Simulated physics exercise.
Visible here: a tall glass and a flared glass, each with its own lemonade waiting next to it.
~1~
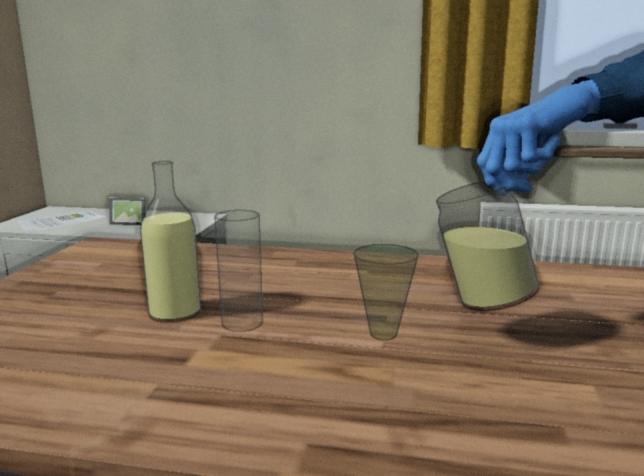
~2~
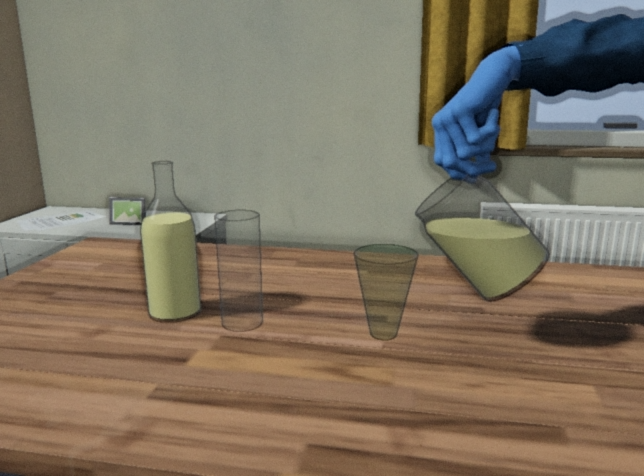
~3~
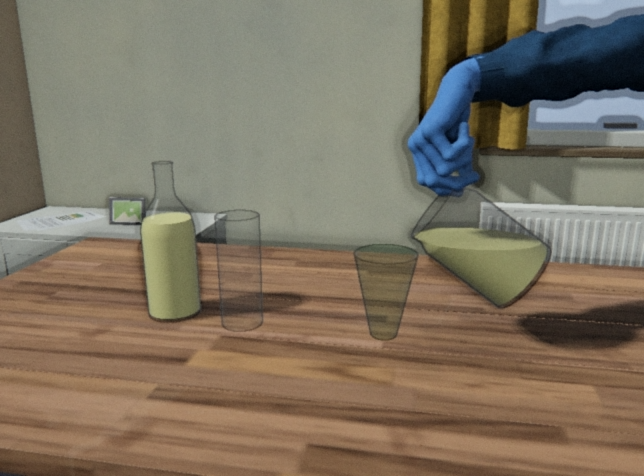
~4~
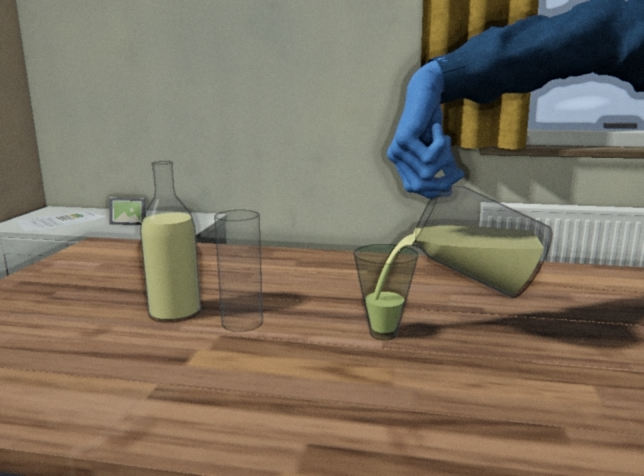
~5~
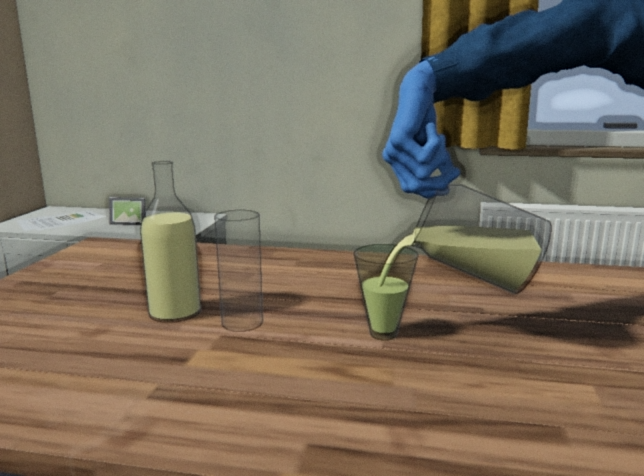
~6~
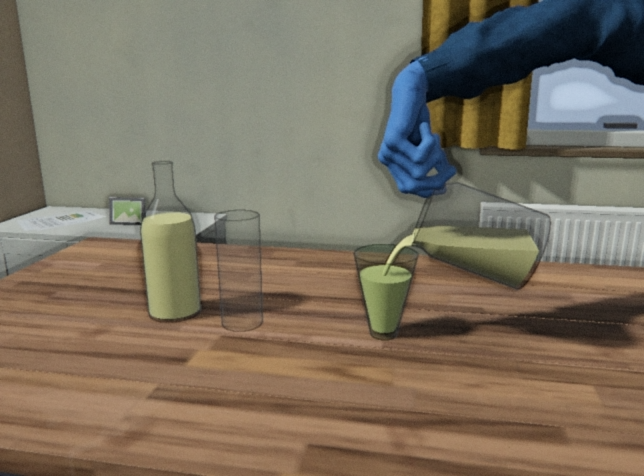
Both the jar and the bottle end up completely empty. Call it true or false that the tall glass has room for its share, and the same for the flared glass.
Verdict: For the tall glass, false; for the flared glass, false.
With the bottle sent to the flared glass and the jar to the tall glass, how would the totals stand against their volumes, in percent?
Near 210 and 140 in a hundred.
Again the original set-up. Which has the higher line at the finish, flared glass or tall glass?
The higher surface is in the one on the left.
Shortly, the flared glass is full to the brim, some went over its rim.
At the finish, the tall glass is full to the brim, some went over its rim; the flared glass is full to the brim, some went over its rim.
